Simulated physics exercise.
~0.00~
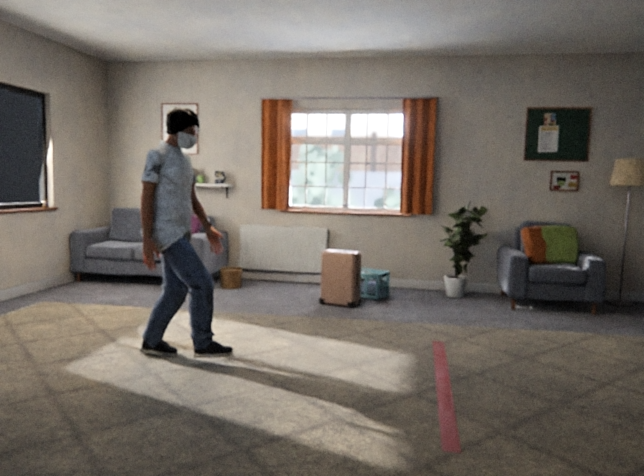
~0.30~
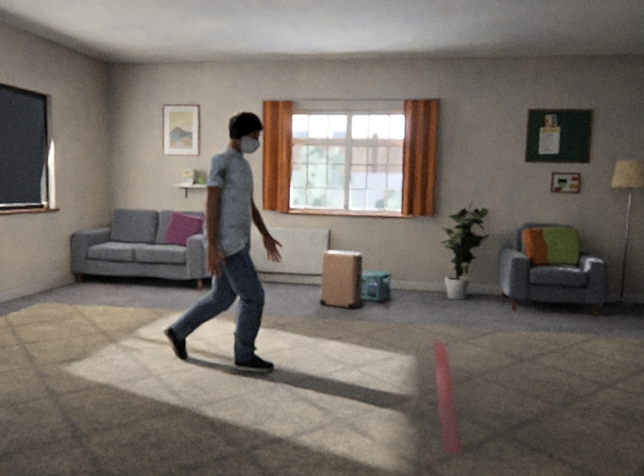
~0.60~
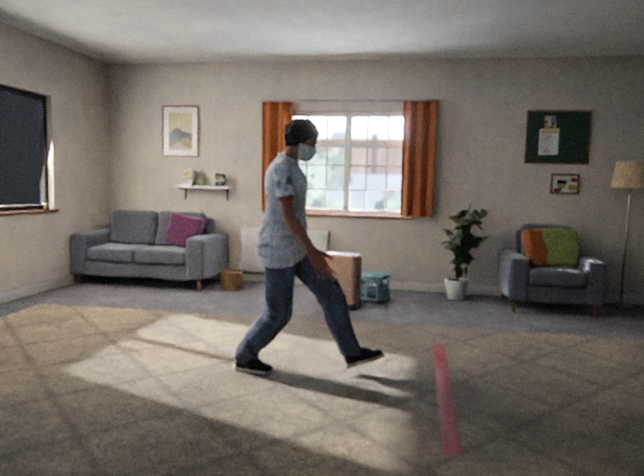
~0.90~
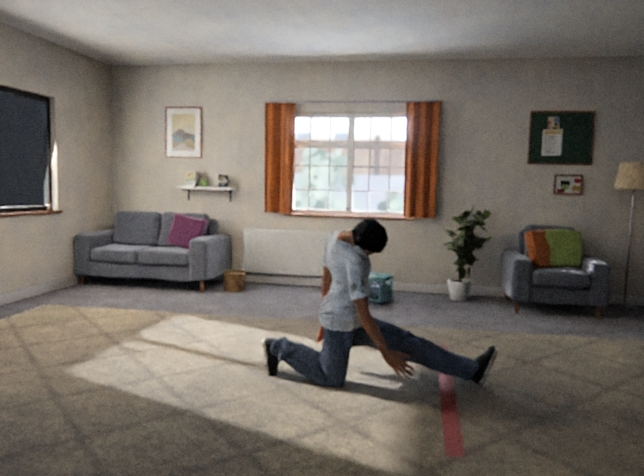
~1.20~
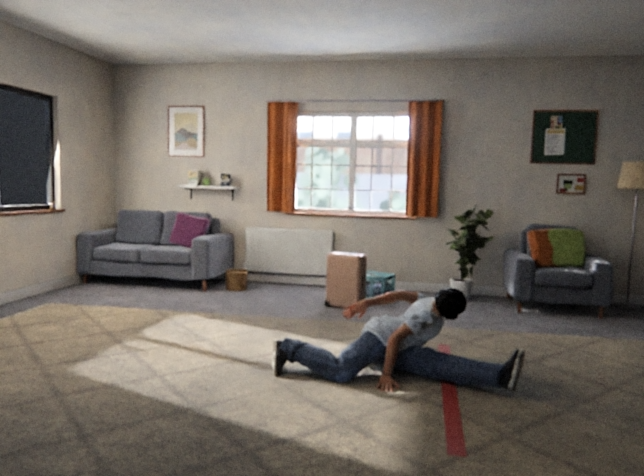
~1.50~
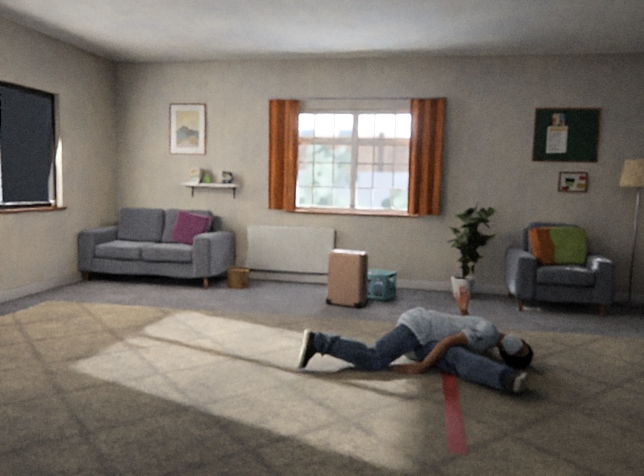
The footage shows a masked person in a dark cap striding right across a sunlit living room toward red tape on the floor, then dropping into a split-legged collapse and ending sprawled on the carpet, head and chest beyond the tape, hips short of it.
